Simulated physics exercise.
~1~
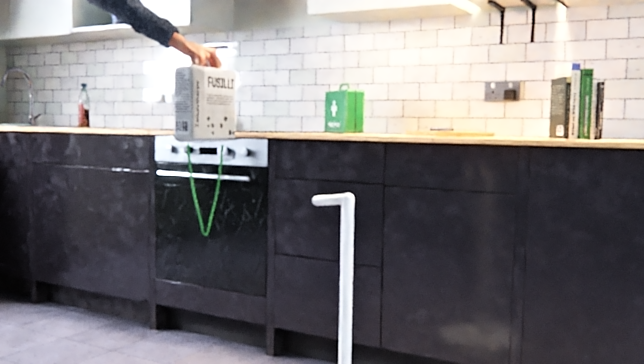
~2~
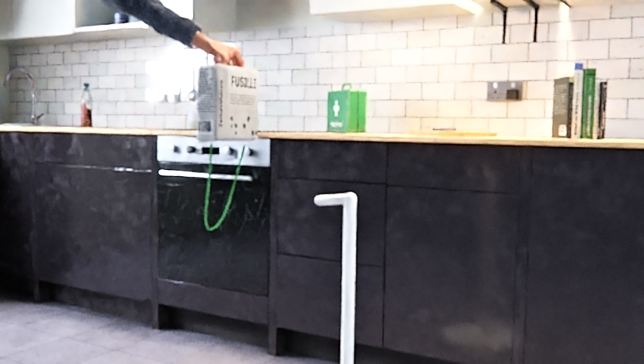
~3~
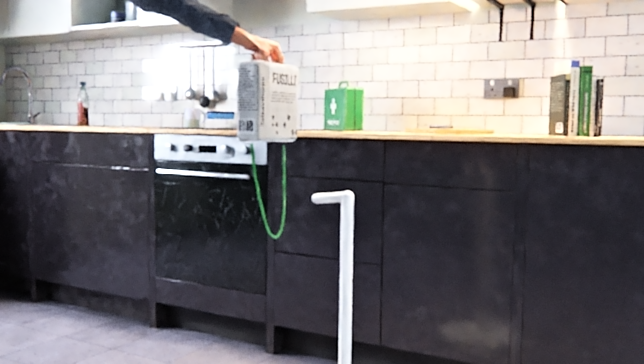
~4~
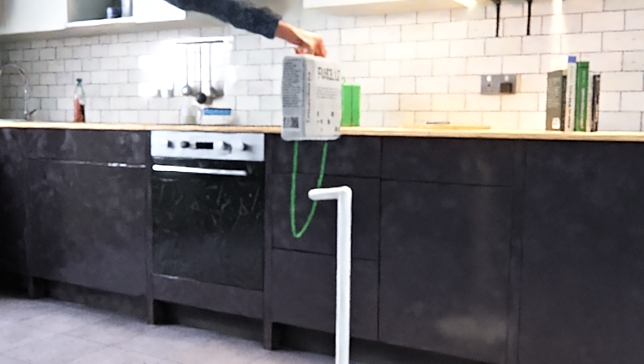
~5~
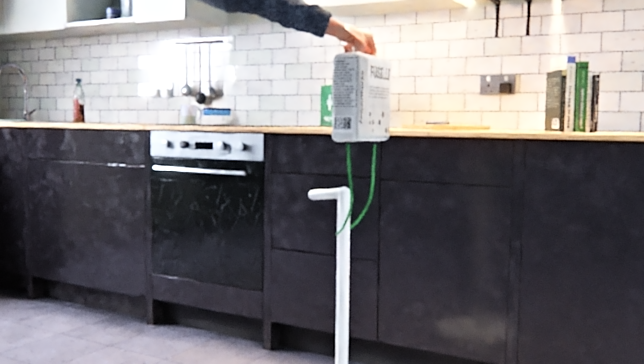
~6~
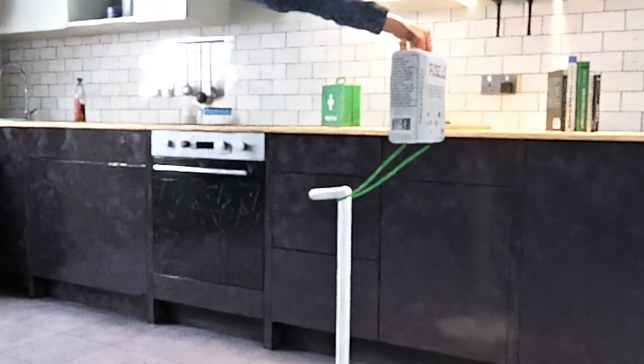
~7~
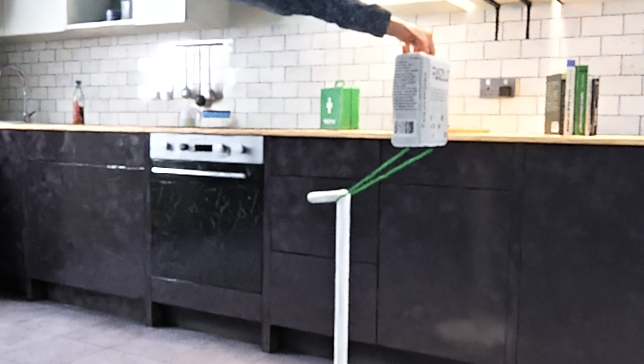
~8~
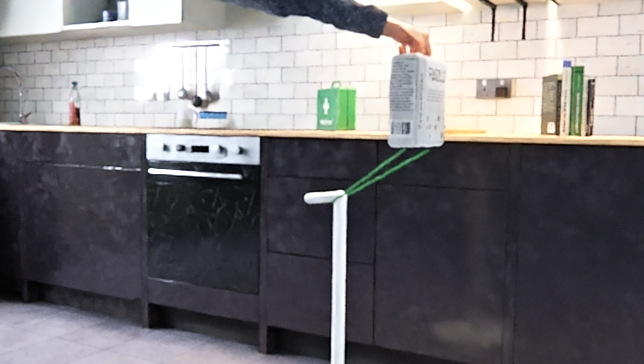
A kitchen with dark cabinets, an oven and white brick tiles is seen from across the floor, through a slightly swaying camera. A white post with a short arm pointing left stands in front, with a green box on the counter behind it and books at the right. A hand reaching in from the upper left holds a pale, boxy bag upright, a green loop hanging low beneath it. The hand carries it steadily right, over the post, and the loop catches on the hook. The loop pulls taut, and hand and bag stop just past the post.
